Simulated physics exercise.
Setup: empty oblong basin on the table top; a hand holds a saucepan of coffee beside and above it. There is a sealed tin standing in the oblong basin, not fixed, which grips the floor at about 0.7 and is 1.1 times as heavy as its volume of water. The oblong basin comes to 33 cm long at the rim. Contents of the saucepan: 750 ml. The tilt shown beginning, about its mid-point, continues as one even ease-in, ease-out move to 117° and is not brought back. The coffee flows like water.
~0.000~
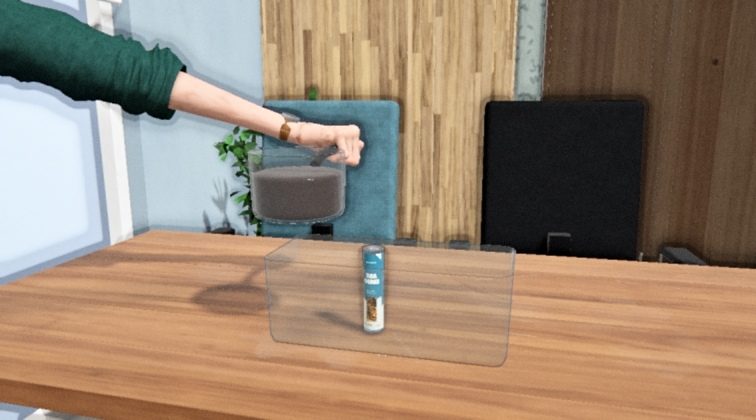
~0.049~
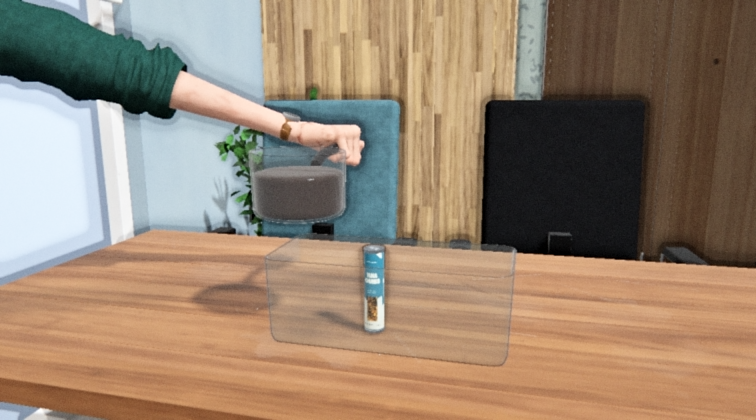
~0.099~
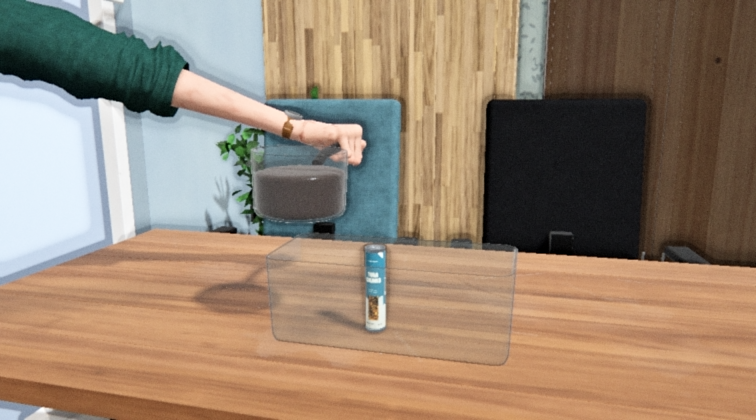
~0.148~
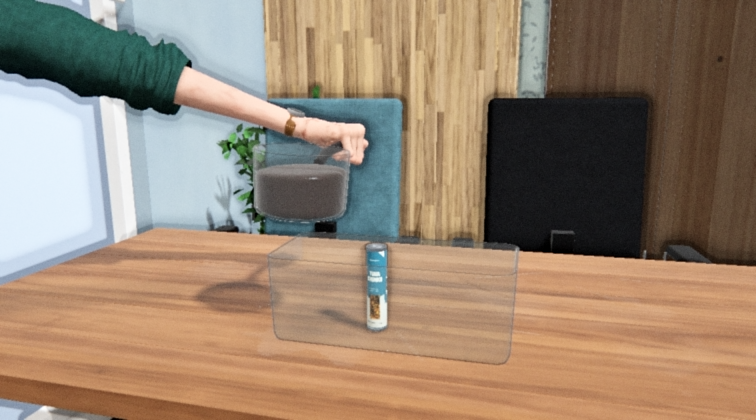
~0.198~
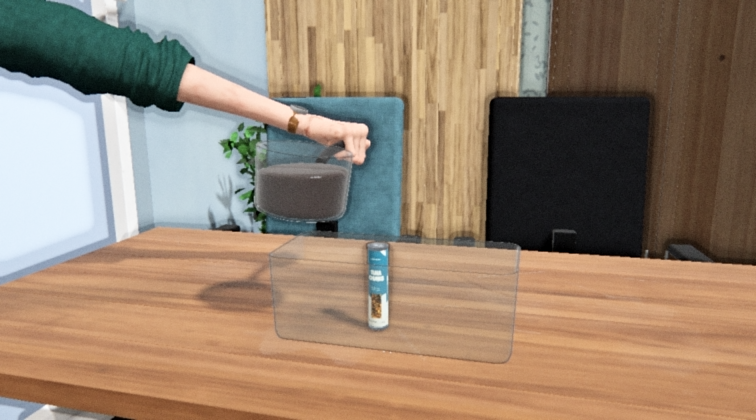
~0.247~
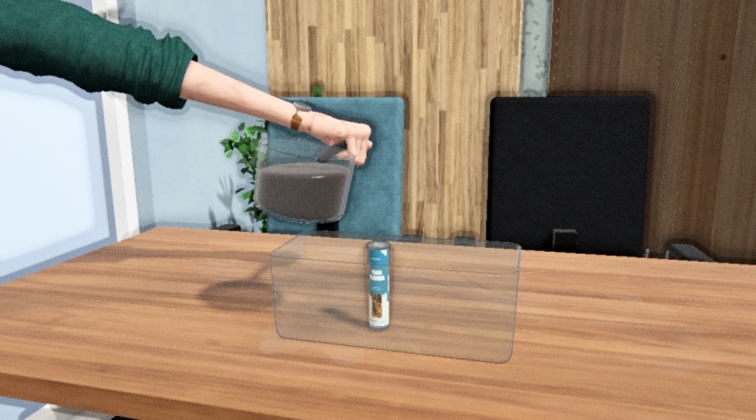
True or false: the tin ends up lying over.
False.
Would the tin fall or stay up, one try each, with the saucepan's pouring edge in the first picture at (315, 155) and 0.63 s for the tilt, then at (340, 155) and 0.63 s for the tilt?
In the first try it comes down; in the second it comes down.
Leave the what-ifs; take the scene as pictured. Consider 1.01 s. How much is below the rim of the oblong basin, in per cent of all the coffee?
I reckon close to 82 per cent.
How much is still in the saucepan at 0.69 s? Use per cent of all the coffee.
Some 72 % of it is still there.
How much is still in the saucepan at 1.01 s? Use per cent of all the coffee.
Close to 12 percent of the total.
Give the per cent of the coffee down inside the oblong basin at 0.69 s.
I'd estimate some 7 percent of the liquid.
Then, 0.69 s in, the tilt is 70° and 72 per cent is still to pour; the tin stands where it began.
Then, 1.01 s in, the tilt is 109° and 12 per cent is still to pour; the tin stands where it began.
Then, 1.35 s in, the tilt is 117° and 0 per cent is still to pour; the tin stands where it began.
Then, 1.72 s in, the tilt is 117° and 0 per cent is still to pour; the tin stands where it began.
Finally, the tin stands where it began.
